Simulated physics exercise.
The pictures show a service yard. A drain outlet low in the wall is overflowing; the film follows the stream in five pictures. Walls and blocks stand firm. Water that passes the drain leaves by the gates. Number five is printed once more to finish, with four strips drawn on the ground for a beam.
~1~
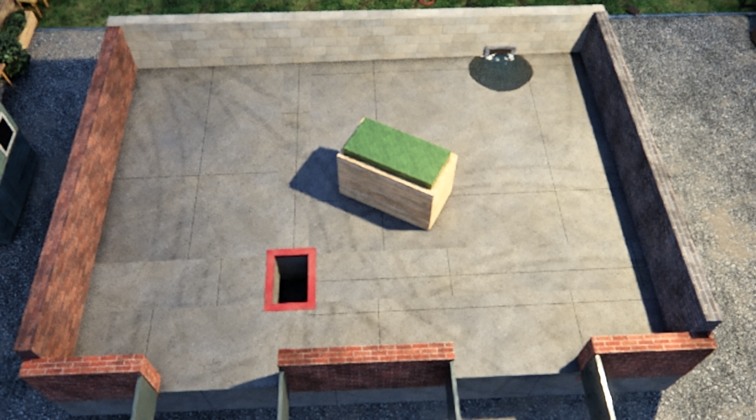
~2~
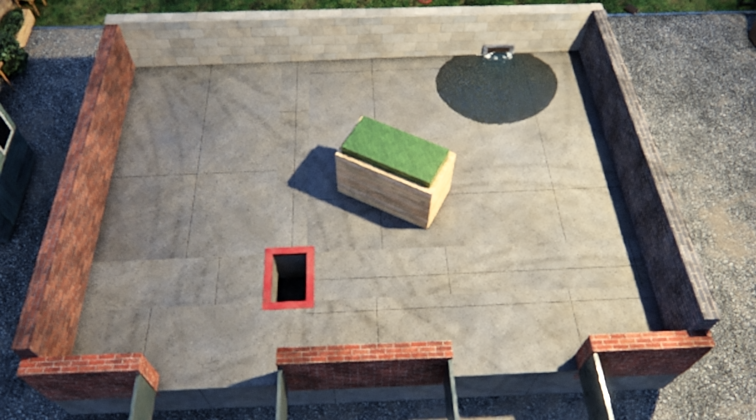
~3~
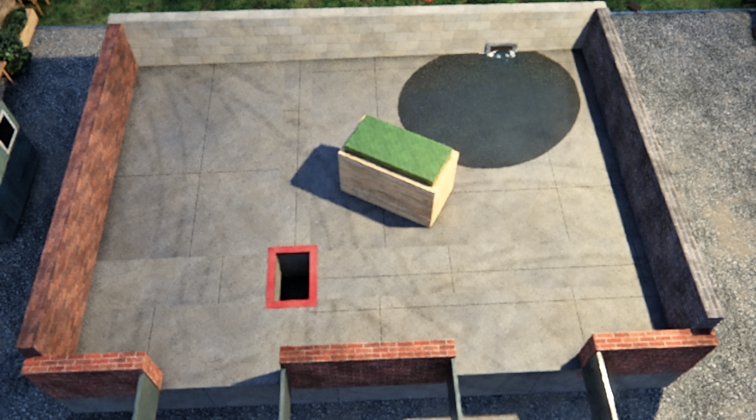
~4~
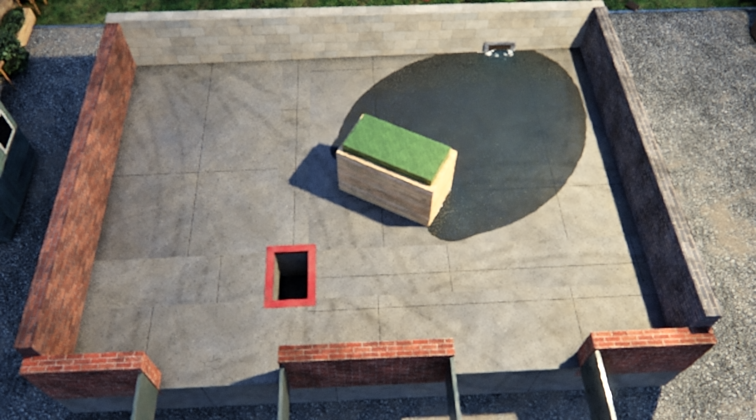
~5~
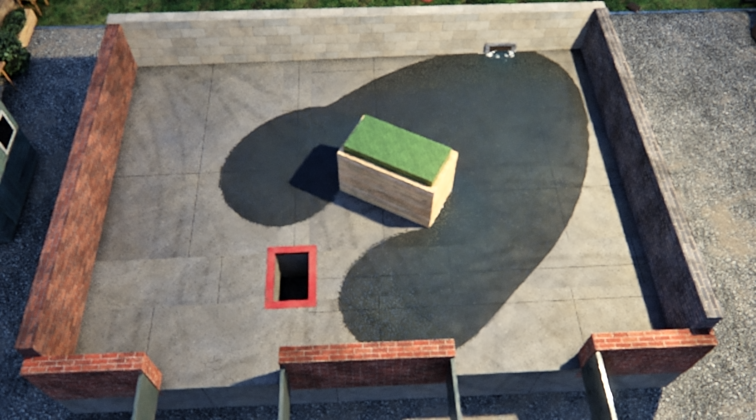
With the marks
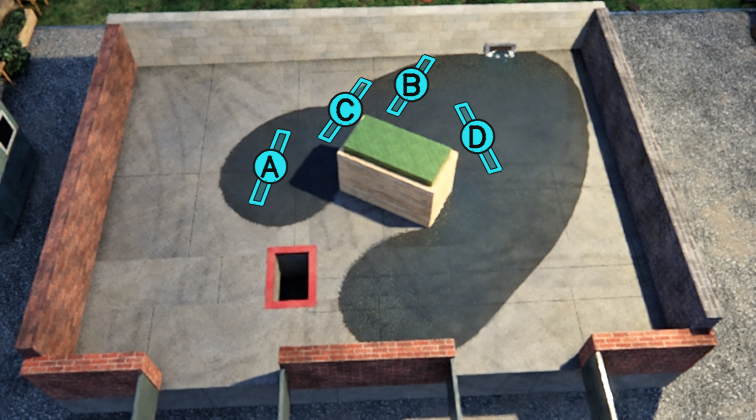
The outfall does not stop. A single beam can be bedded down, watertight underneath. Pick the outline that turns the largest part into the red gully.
Choose A.
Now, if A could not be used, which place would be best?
The answer is C.
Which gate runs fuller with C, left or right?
More leaves on the left.
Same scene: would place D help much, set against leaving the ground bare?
No.
In cyan, A from (256, 202) to (283, 131); B from (392, 112) to (428, 58); C from (324, 138) to (365, 81); D from (461, 105) to (494, 170).
If A is chosen, about 11 % of the stream goes into the red gully, about 82 % out by the gates.
If B is chosen, about 3 % of the stream goes into the red gully, about 90 % out by the gates.
If C is chosen, about 8 % of the stream goes into the red gully, about 85 % out by the gates.
If D is chosen, about 3 % of the stream goes into the red gully, about 89 % out by the gates.
